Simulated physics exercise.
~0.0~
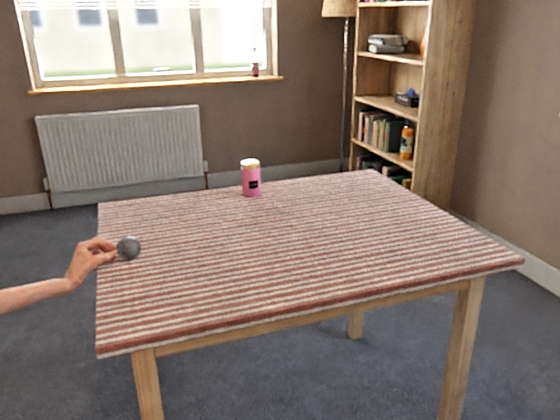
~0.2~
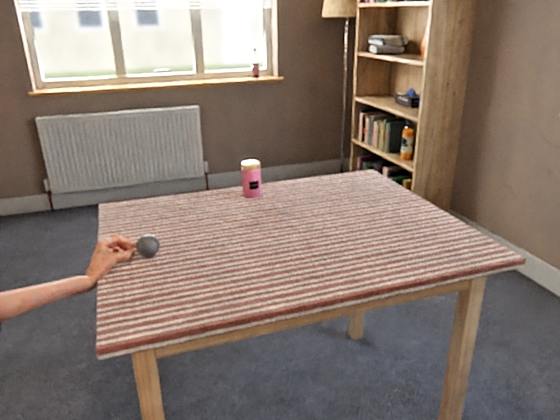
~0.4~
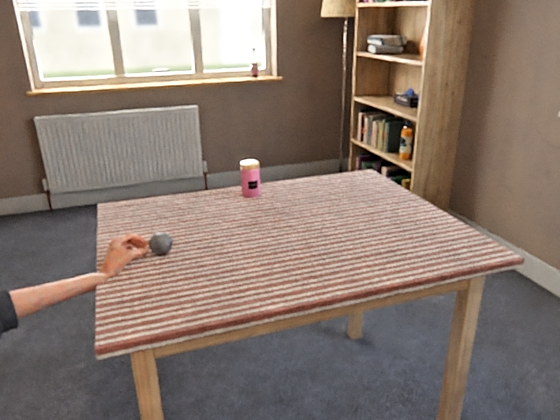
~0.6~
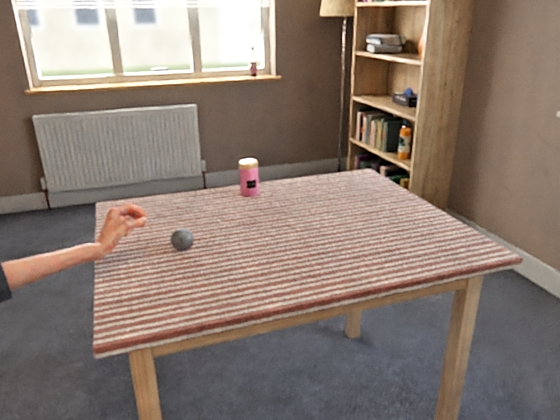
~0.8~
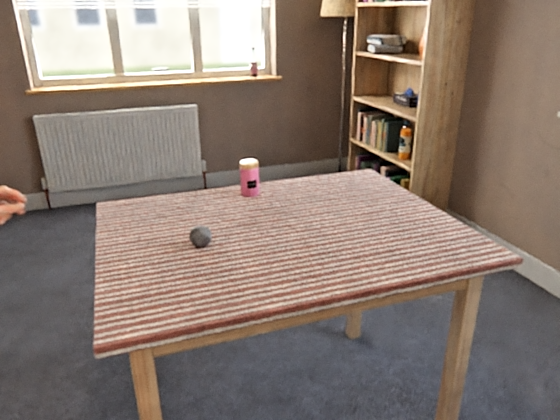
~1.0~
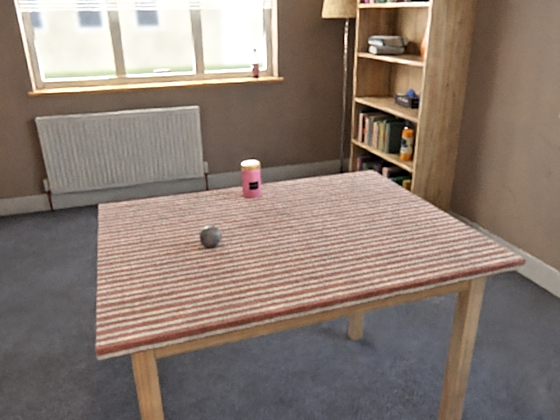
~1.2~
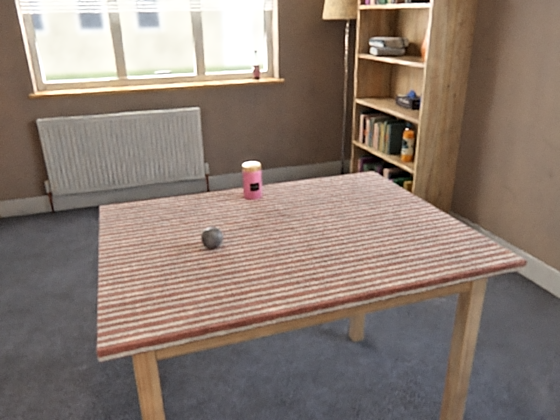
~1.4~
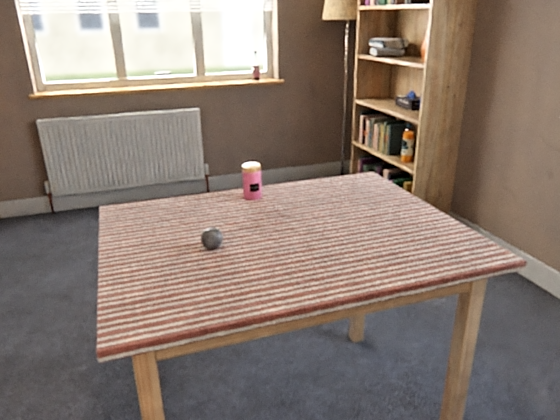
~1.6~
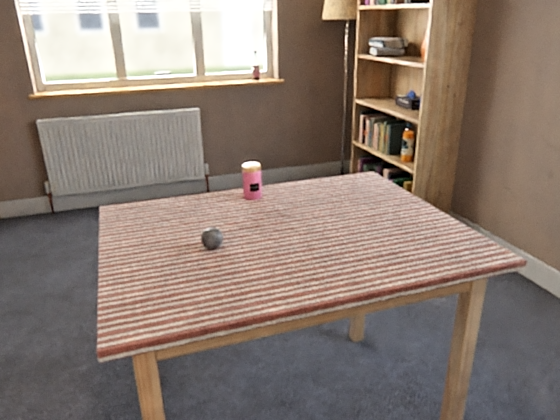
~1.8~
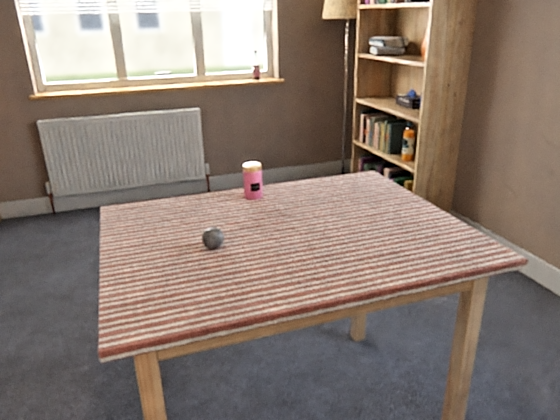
A hand rolls a grey ball rightward across a striped table, withdraws, and the ball stops.
